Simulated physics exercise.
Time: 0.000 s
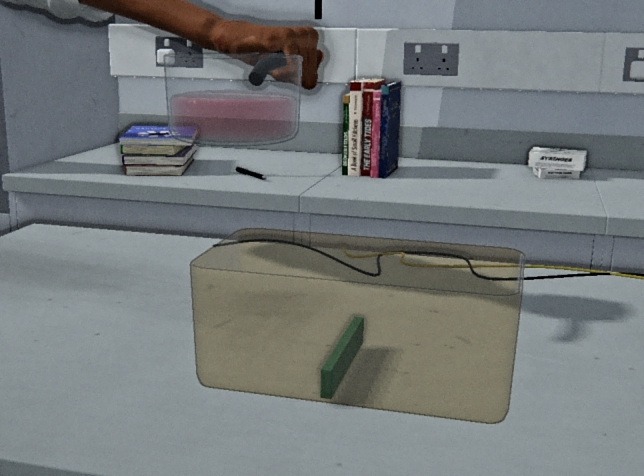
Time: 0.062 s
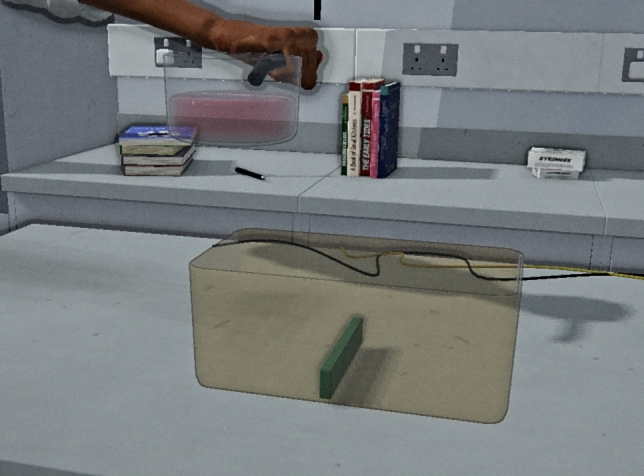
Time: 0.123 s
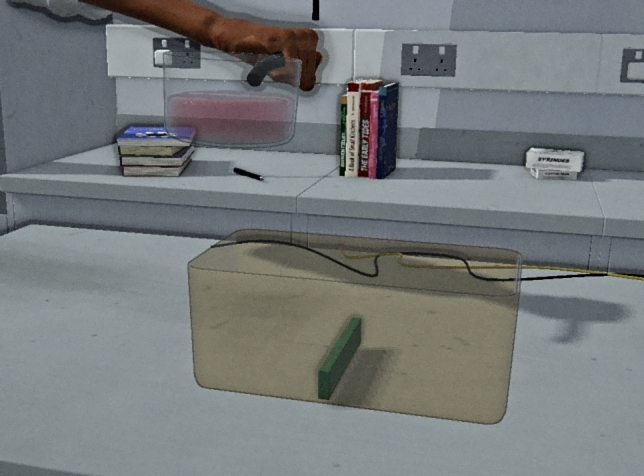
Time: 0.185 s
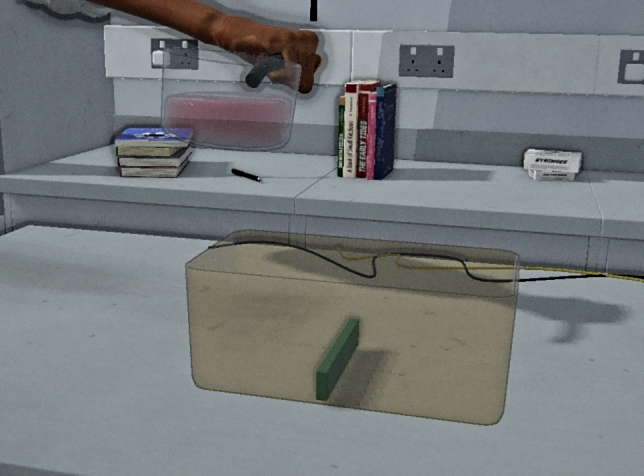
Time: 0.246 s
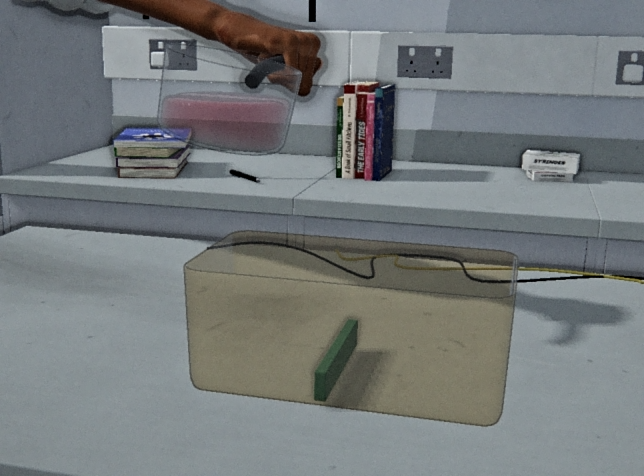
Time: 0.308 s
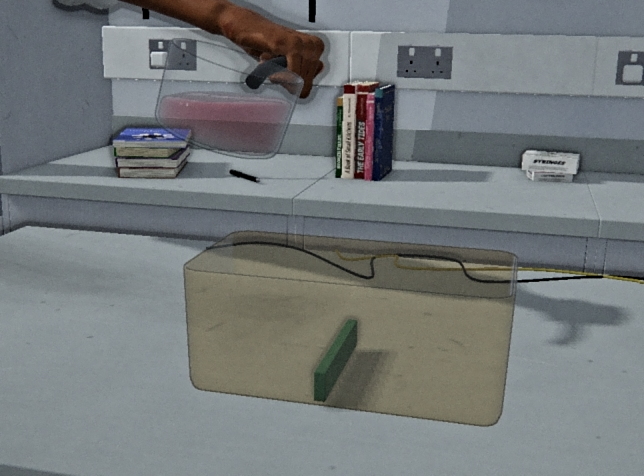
Above a long empty basin, a hand slowly tilts a small clear pot to the right.
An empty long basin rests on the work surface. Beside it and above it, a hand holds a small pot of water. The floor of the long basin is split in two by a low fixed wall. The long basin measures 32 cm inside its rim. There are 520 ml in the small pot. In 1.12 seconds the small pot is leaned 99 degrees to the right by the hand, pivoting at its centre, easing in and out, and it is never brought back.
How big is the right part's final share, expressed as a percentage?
Some 65 per cent.
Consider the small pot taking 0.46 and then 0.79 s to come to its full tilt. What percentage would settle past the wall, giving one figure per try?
Respectively about 55 and 60 percent.
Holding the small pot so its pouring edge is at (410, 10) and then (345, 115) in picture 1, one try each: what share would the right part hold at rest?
90 and 90 %.
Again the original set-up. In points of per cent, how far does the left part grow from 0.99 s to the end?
Around 22 in a hundred.
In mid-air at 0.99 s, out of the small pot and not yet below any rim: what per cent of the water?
In-air share: About 18 %.
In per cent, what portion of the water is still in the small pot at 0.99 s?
22 per cent or thereabouts.
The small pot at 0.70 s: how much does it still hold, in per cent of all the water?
74 %.
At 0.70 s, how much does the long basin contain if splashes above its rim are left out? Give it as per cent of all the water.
Fraction in basin: Approx. 2%.
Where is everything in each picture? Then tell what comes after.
It leans 0°; its right rim is at (298, 60); the water meets the walls at (178, 94) and (296, 99); the long basin's rim runs from (216, 247) to (522, 273); the wall's top is at (344, 343), in the first picture.
It leans 1°; its right rim is at (298, 61); the water meets the walls at (177, 94) and (295, 99), in the second picture.
It leans 3°; its right rim is at (297, 64); the water meets the walls at (176, 95) and (294, 100), in the third picture.
It leans 7°; its right rim is at (297, 70); the water meets the walls at (173, 96) and (291, 101), in the fourth picture.
It leans 11°; its right rim is at (298, 77); the water meets the walls at (171, 95) and (291, 103), in the fifth picture.
It leans 17°; its right rim is at (299, 85); the water meets the walls at (169, 95) and (292, 103), in the sixth picture.
Then, 0.70 s in, the tilt is 69° and 74 per cent is still to pour, 1 is left of the wall and 0 right of it.
Then, 0.99 s in, the tilt is 96° and 22 per cent is still to pour, 12 is left of the wall and 48 right of it.
Then, 1.29 s in, the tilt is 99° and 3 per cent is still to pour, 28 is left of the wall and 64 right of it.
Then, 1.62 s in, the tilt is 99° and 0 per cent is still to pour, 34 is left of the wall and 65 right of it.
Finally, 35 per cent lies left of the wall, 65 right of it and 1 outside.
